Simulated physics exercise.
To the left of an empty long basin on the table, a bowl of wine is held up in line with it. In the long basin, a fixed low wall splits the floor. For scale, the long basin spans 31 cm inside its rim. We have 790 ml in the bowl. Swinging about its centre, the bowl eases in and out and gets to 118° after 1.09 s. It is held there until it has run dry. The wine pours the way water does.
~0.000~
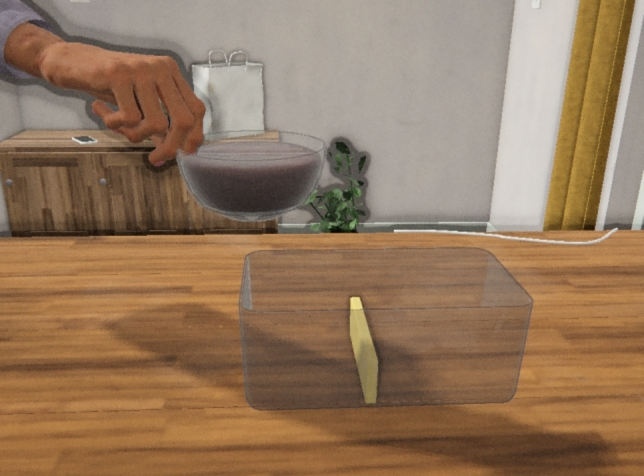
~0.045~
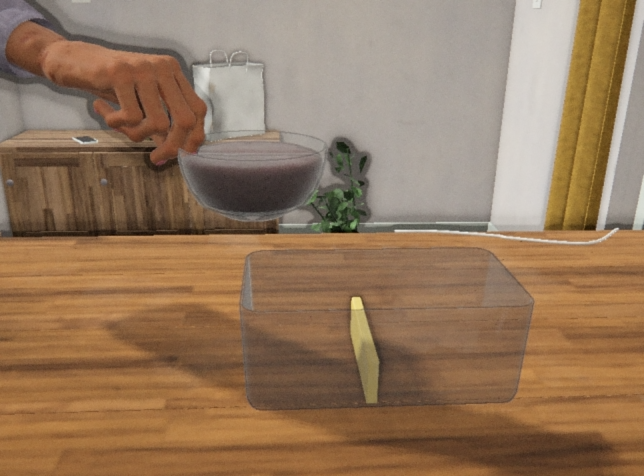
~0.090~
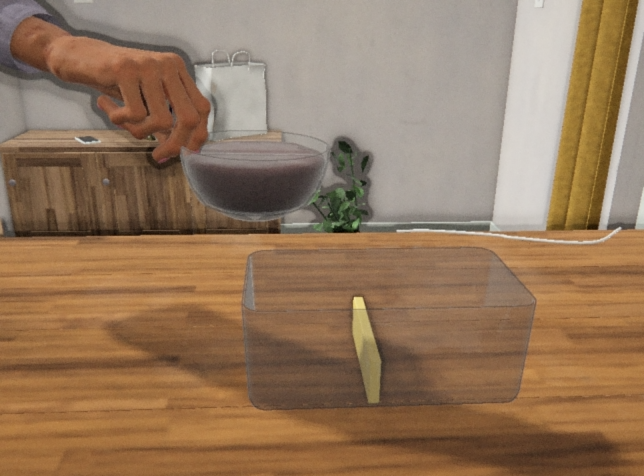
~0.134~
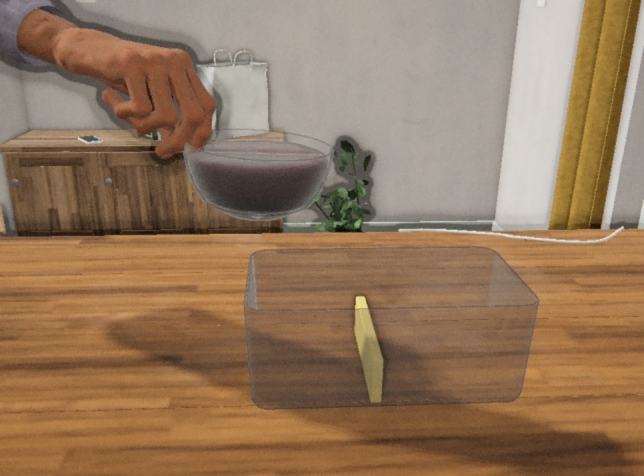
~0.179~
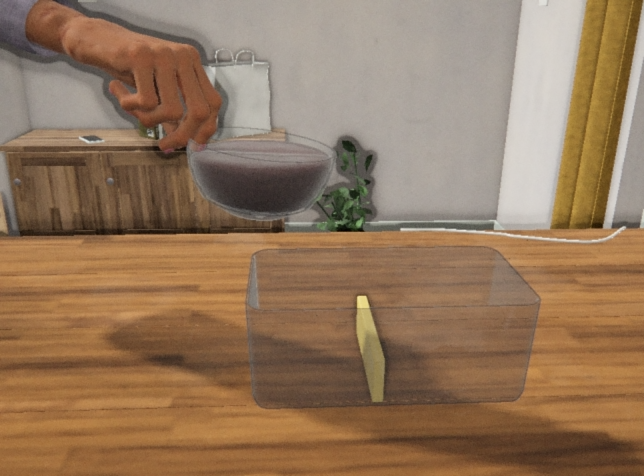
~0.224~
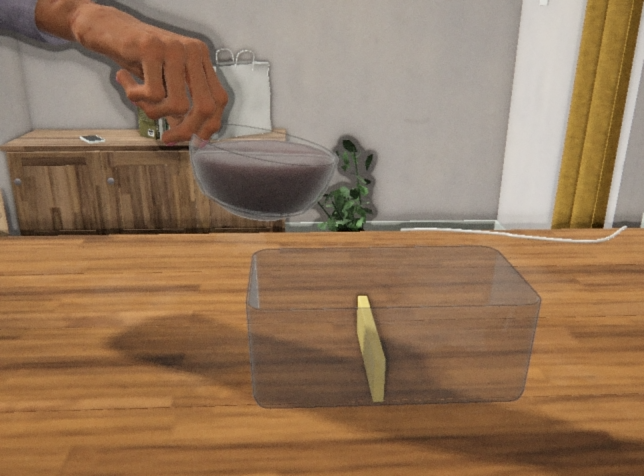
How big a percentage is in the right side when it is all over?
Roughly 62 per cent is in the right side.
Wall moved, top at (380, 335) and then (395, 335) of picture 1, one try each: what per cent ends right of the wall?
Result: 45 per cent, then 20 per cent.
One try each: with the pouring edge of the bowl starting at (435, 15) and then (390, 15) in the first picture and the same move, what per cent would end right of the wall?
Respectively 75 and 95 %.
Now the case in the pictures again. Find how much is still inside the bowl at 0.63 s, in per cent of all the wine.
I reckon about 34 in a hundred is still held.
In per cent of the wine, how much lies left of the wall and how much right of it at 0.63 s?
I'd say some 3 in a hundred on the left and 28 on the right.
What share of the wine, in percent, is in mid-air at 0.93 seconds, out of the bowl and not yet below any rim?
2 per cent or so.
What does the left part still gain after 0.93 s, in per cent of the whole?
About 1 percent.
Then, 0.63 s in, the tilt is 74° and 34 per cent is still to pour, 3 is left of the wall and 27 right of it.
Then, 0.93 s in, the tilt is 112° and 0 per cent is still to pour, 36 is left of the wall and 62 right of it.
Then, 1.25 s in, the tilt is 118° and 0 per cent is still to pour, 37 is left of the wall and 62 right of it.
Then, 1.59 s in, the tilt is 118° and 0 per cent is still to pour, 37 is left of the wall and 62 right of it.
Finally, 37 per cent lies left of the wall, 62 right of it and 0 outside.
